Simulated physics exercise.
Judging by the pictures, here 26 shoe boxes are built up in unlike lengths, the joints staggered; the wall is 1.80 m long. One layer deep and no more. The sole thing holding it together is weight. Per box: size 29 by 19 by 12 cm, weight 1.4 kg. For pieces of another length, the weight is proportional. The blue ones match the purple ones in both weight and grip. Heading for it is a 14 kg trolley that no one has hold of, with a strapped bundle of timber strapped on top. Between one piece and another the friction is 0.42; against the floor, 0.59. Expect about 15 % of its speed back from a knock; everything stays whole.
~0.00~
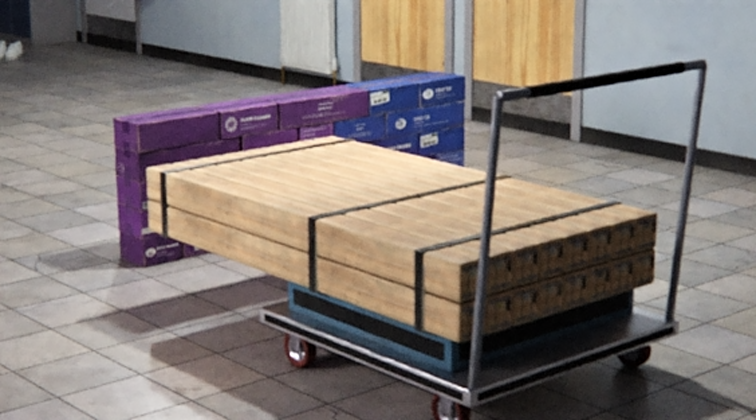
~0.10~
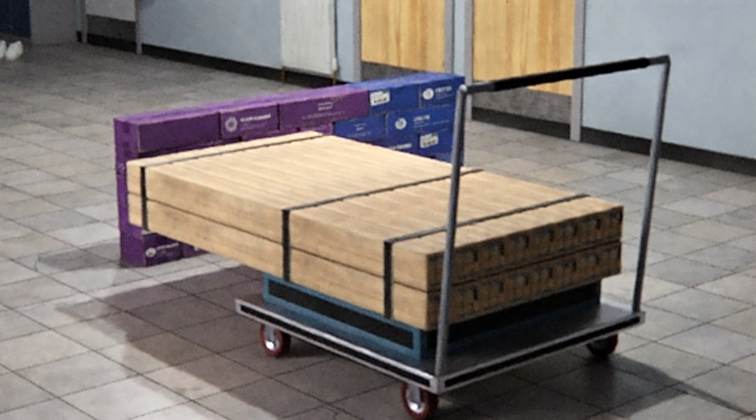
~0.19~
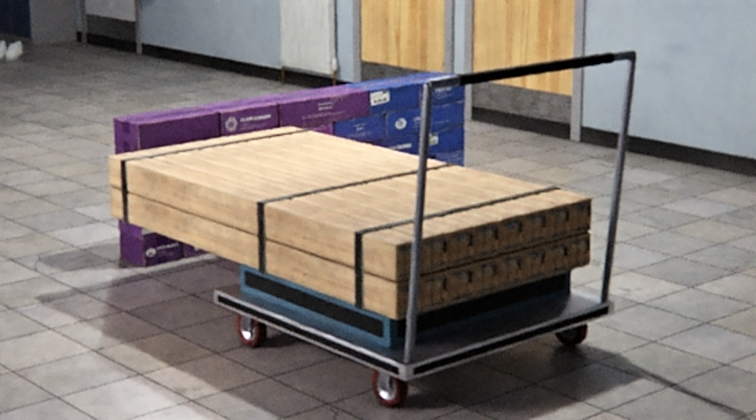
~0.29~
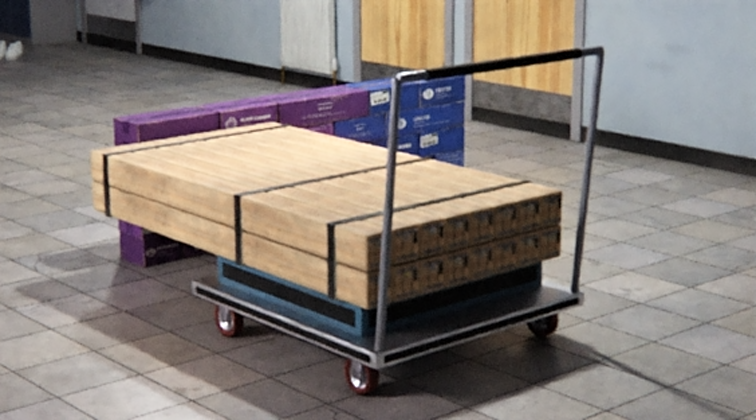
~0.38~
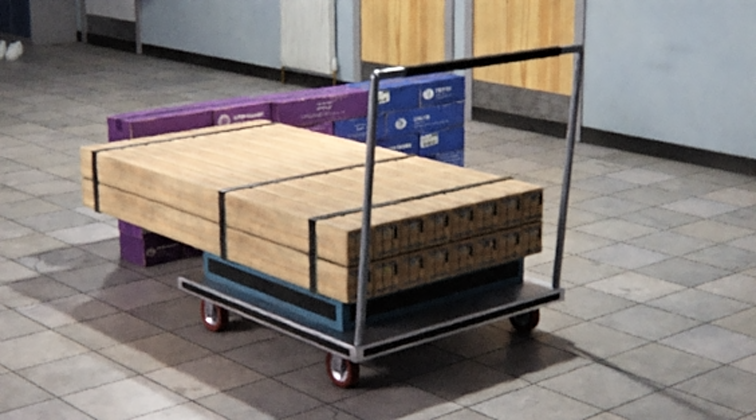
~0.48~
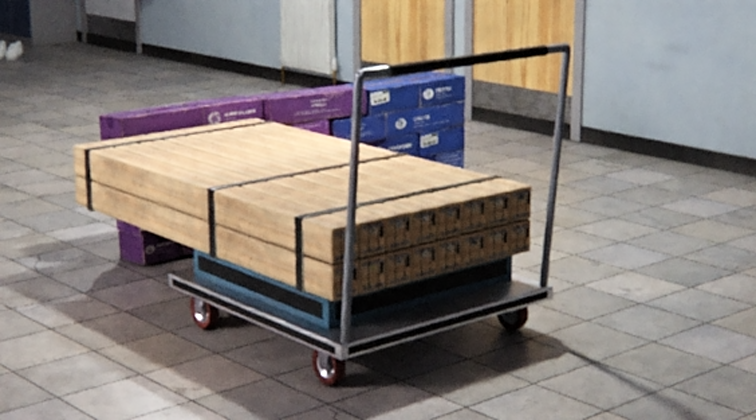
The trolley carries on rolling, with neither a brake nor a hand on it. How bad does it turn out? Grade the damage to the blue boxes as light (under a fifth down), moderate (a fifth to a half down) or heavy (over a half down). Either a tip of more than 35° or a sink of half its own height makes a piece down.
Light.
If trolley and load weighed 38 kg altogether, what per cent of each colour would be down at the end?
Share down - blue: 0; purple: 90 (per cent).
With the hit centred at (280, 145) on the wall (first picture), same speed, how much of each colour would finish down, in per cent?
Then blue ends 20 per cent down and purple 60 per cent.
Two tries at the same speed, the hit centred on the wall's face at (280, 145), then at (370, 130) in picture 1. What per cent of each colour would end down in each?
For blue it's 20 then 80 per cent, for purple 60 then 40 per cent.
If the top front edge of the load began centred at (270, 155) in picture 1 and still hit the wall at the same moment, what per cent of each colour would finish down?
Down at the end: Blue 0 per cent, purple 60 per cent.
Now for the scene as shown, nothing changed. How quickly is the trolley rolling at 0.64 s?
Speed: Close to 0.2 m/s.
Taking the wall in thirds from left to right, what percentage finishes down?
Left 80, middle 50, right 0 per cent.
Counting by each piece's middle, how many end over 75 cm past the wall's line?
Estimate: Roughly 2 of them.
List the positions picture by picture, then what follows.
In the first picture (we follow the side turned to the camera), load (155, 189) 44 cm short of the wall; top blue box (443, 92); top purple box (325, 110); no piece has moved.
The second picture shows load (135, 183) 30 cm short of the wall; top blue box (443, 92).
The third picture shows load (116, 177) 17 cm short of the wall; top blue box (443, 92).
The fourth picture shows load (98, 171) 34 mm short of the wall; top blue box (443, 92).
The fifth picture shows load (87, 167) 46 mm into the wall's line; top blue box (443, 92); 7 stirred so far.
The sixth picture shows load (80, 165) 9 cm into the wall's line; top blue box (443, 92); top purple box (319, 107) tipped 4°; 13 stirred so far.
Around 0.64 s, load 13 cm past the wall's line, still rolling; none of the 12 blue boxes down (0 of 26 in all colours); top blue box unmoved; top purple box tipped 11°.
Around 0.92 s, load 19 cm past the wall's line, still rolling; none of the 12 blue boxes down (5 of 26 in all colours); top blue box unmoved; top purple box tipped 32°.
Around 1.12 s, load 24 cm past the wall's line, still rolling; none of the 12 blue boxes down (9 of 26 in all colours); top blue box unmoved; top purple box tipped 68°, 21 cm lower.
Around 1.46 s, load 29 cm past the wall's line, still rolling; none of the 12 blue boxes down (10 of 26 in all colours); top blue box unmoved; top purple box upside down.
Finally (2.7 s), load 34 cm past the wall's line, stopped; none of the 12 blue boxes down (11 of 26 in all colours); top blue box unmoved; top purple box upside down. That is 0 per cent. Seen by the last camera, middles, top blue box near (430, 89), top purple box near (271, 178).
